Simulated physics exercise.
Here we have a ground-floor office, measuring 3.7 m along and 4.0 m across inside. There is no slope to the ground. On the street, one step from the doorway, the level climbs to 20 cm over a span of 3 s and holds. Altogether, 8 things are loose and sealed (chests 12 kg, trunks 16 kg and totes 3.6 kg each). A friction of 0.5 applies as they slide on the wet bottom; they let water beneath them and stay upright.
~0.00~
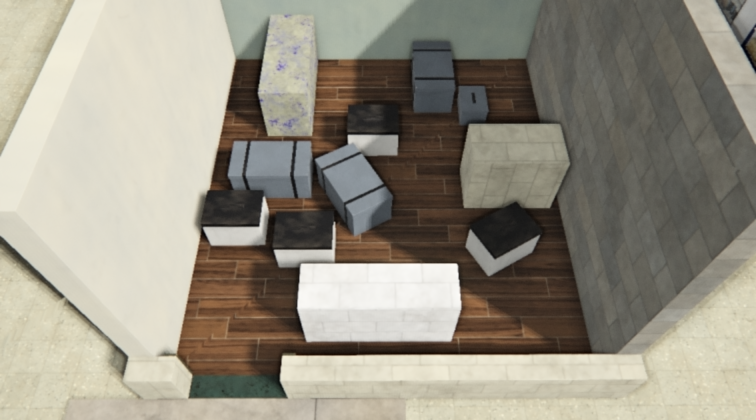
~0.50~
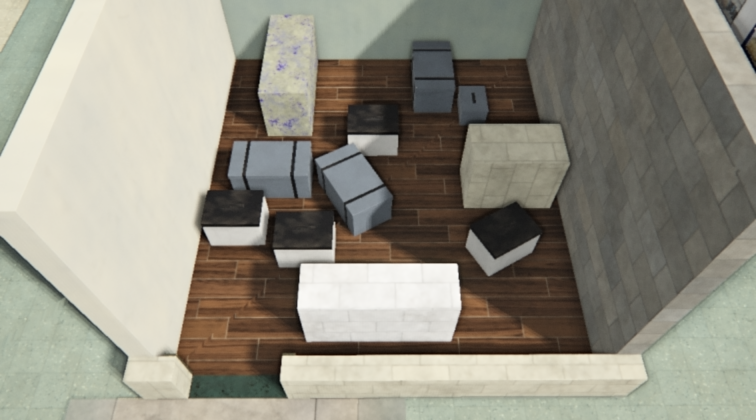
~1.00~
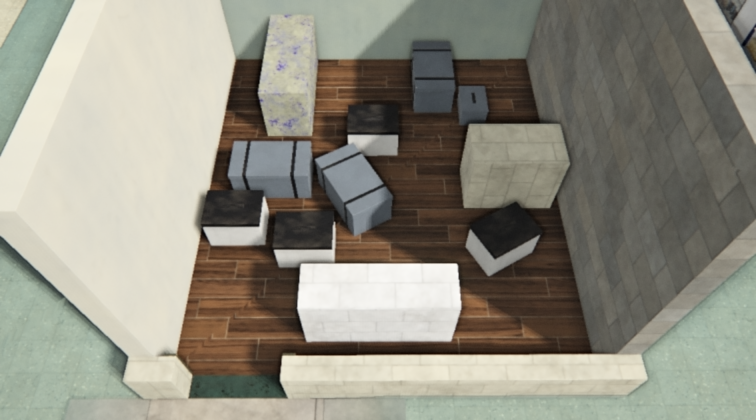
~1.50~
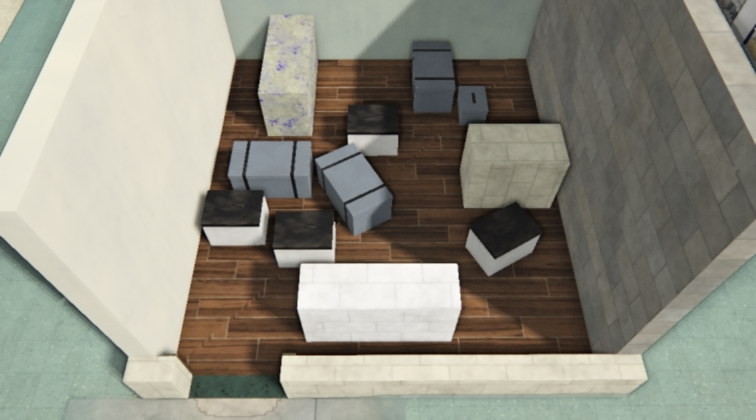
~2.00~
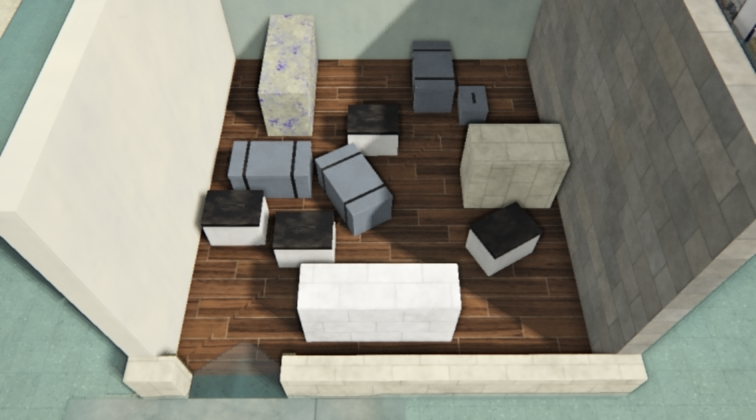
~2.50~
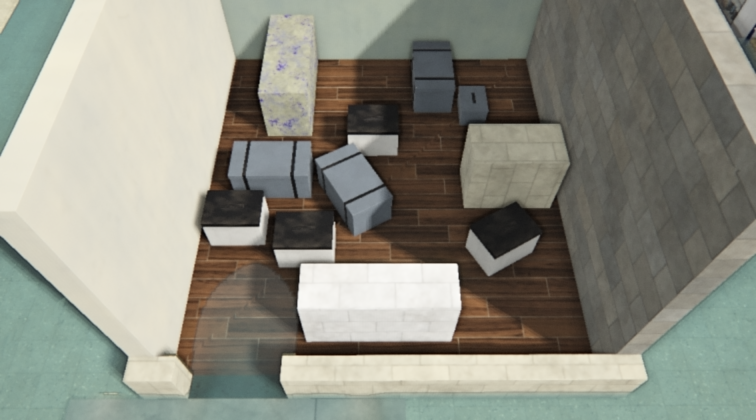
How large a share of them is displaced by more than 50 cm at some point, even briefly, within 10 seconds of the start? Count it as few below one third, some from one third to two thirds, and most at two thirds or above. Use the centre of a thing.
Most.
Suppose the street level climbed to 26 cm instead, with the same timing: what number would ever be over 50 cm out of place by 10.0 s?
The count would be 7.
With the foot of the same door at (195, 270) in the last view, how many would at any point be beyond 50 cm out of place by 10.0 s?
So the tally would be 3.
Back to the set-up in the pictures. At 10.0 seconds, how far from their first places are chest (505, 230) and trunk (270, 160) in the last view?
Net displacement, in order: 0 cm; 200 cm.
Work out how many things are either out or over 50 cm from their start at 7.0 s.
Tally at that time: 3.
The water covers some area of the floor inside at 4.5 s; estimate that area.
Near 5.5 m2 in all.
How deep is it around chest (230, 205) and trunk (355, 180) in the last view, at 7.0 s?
Depth approx. 10 cm / 3 cm.
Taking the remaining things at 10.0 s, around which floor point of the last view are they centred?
Close to pixel (451, 131).
After 3.5 s 0 of 8 are over 50 cm from their spots; 0 afloat.
After 4.5 s 2 of 8 are over 50 cm from their spots; 2 afloat.
After 7.0 s 3 of 8 are over 50 cm from their spots; 3 afloat.
After 10.0 s 7 of 8 are over 50 cm from their spots, and 7 have been at some point; 6 afloat.
